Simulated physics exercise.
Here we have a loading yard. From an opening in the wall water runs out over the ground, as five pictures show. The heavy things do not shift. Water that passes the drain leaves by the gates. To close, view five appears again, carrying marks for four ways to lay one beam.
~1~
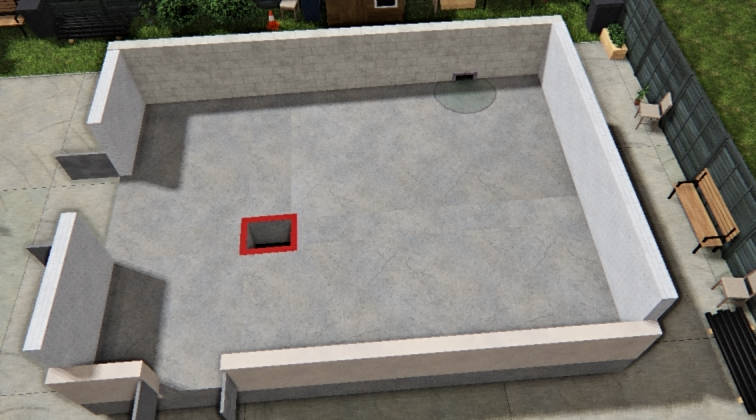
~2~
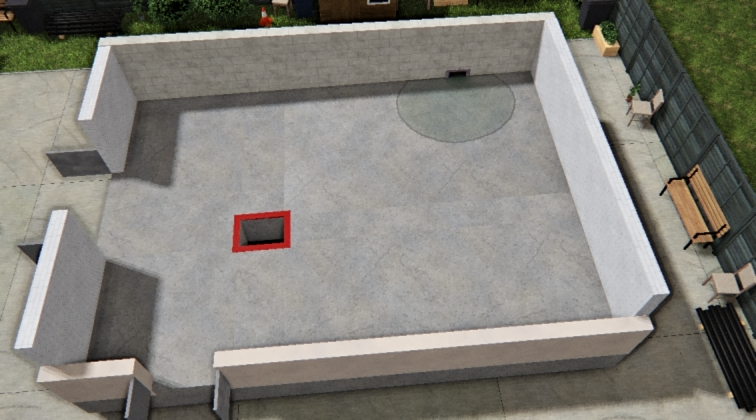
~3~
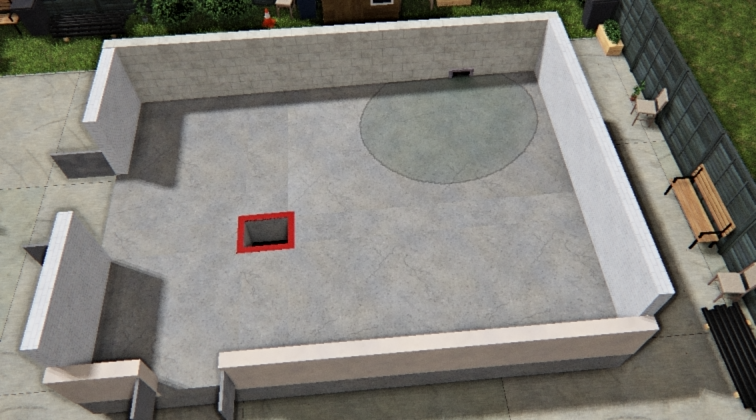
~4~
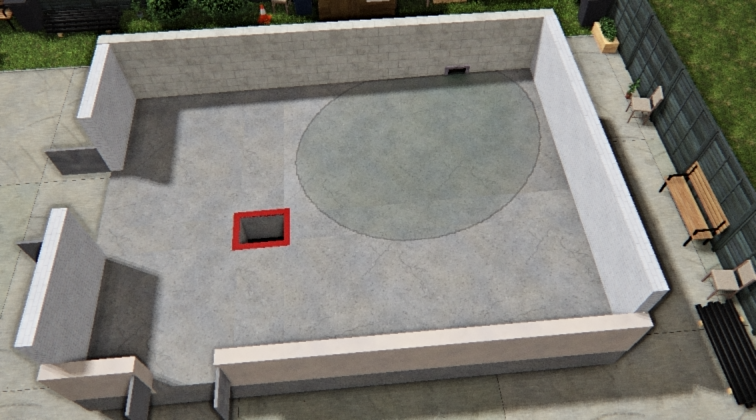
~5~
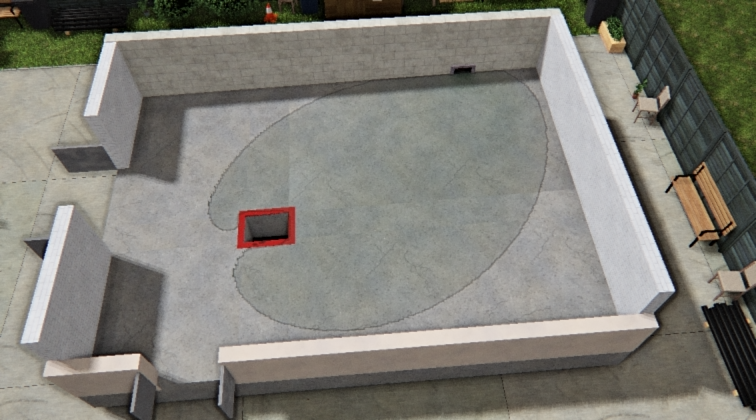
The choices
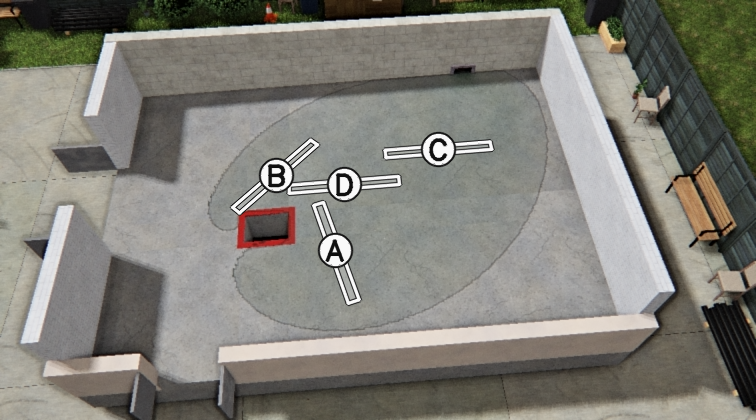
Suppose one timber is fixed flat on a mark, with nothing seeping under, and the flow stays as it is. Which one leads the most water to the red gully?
The best position is B.
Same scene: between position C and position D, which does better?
That would be C.
On the marked copy, A from (318, 203) to (353, 301); B from (236, 210) to (314, 142); C from (385, 153) to (490, 145); D from (289, 189) to (399, 180).
If A is chosen, about 15 % of the stream runs into the red gully, about 83 % out by the gates.
If B is chosen, about 34 % of the stream runs into the red gully, about 64 % out by the gates.
If C is chosen, about 17 % of the stream runs into the red gully, about 80 % out by the gates.
If D is chosen, about 7 % of the stream runs into the red gully, about 92 % out by the gates.
